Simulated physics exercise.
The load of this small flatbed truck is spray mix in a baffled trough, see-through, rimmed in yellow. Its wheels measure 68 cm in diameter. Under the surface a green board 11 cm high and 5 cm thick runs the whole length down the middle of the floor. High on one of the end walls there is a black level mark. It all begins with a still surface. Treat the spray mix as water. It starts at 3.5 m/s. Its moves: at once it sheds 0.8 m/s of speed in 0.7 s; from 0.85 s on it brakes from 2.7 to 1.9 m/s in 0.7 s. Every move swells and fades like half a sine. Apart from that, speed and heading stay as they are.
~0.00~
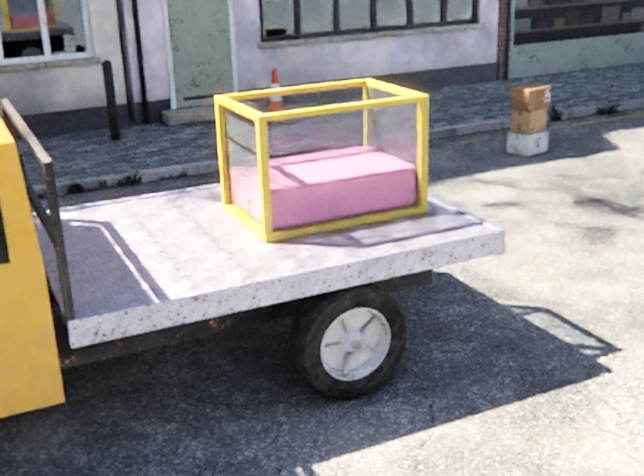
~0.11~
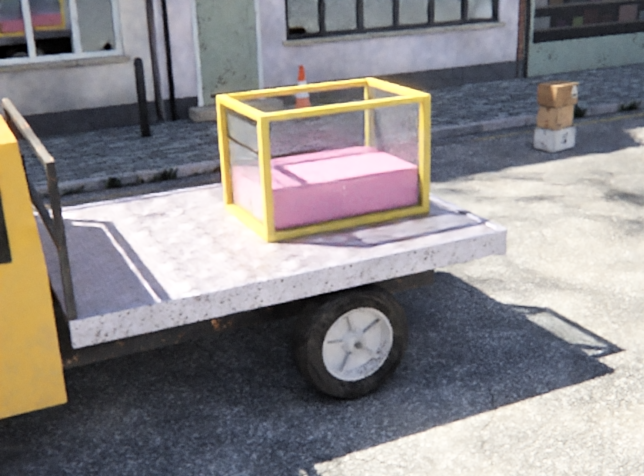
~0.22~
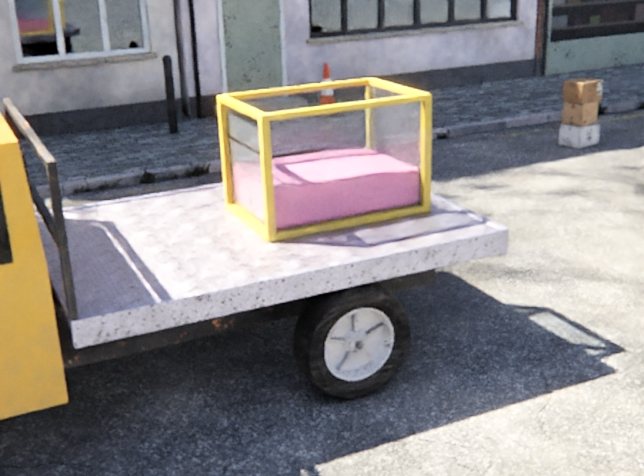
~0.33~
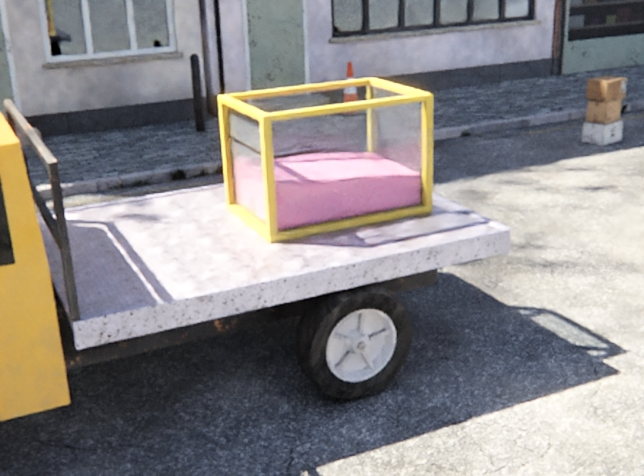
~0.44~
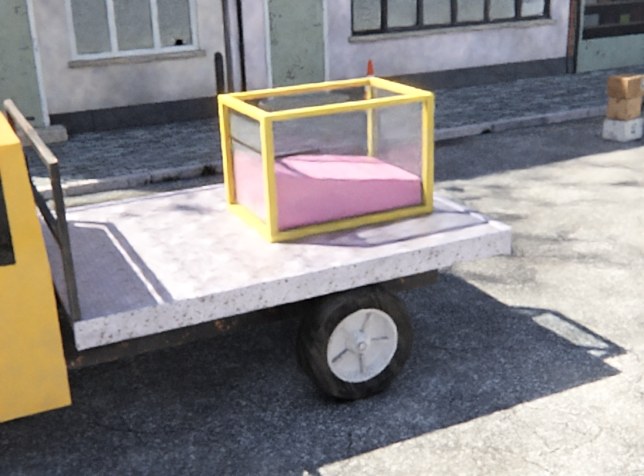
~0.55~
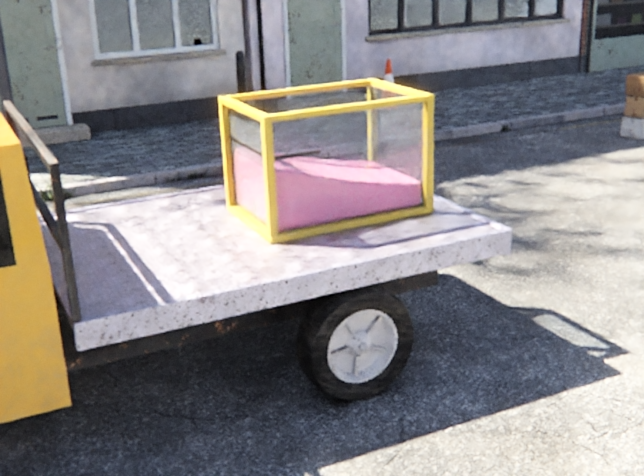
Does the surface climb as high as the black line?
At that wall the spray mix never gets that high.
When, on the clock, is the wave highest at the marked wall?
Near 0.6 s.
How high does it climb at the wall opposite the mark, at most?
About 37 cm.
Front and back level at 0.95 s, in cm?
About 30 cm in front and 20 cm behind.
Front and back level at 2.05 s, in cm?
Front 30 cm, back 22 cm.
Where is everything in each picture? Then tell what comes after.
The first frame shows level at the front (275, 185); level at the back (401, 165); still flat; the front is on the left, levels are read along the near wall; the black line, on the front wall, is at (283, 156); a wheel hub at (359, 347).
The second frame shows level at the front (277, 185); level at the back (402, 165); still flat.
The third frame shows level at the front (277, 180); level at the back (404, 168); rising 3° towards the front.
The fourth frame shows level at the front (279, 176); level at the back (405, 172); rising 6° towards the front.
The fifth frame shows level at the front (279, 169); level at the back (406, 177); rising 12° towards the front.
The sixth frame shows level at the front (279, 165); level at the back (406, 180); rising 15° towards the front; a wheel hub at (366, 350).
By 0.95 s front 29 cm, middle 28 cm, back 20 cm above the floor; no loss so far.
By 1.45 s front 26 cm, middle 26 cm, back 26 cm above the floor; no loss so far.
By 2.05 s front 31 cm, middle 25 cm, back 23 cm above the floor; no loss so far.
By 4.53 s the waves are smaller; the highest at the front wall was 39 cm, at 0.65 s, against a line at 45 cm.
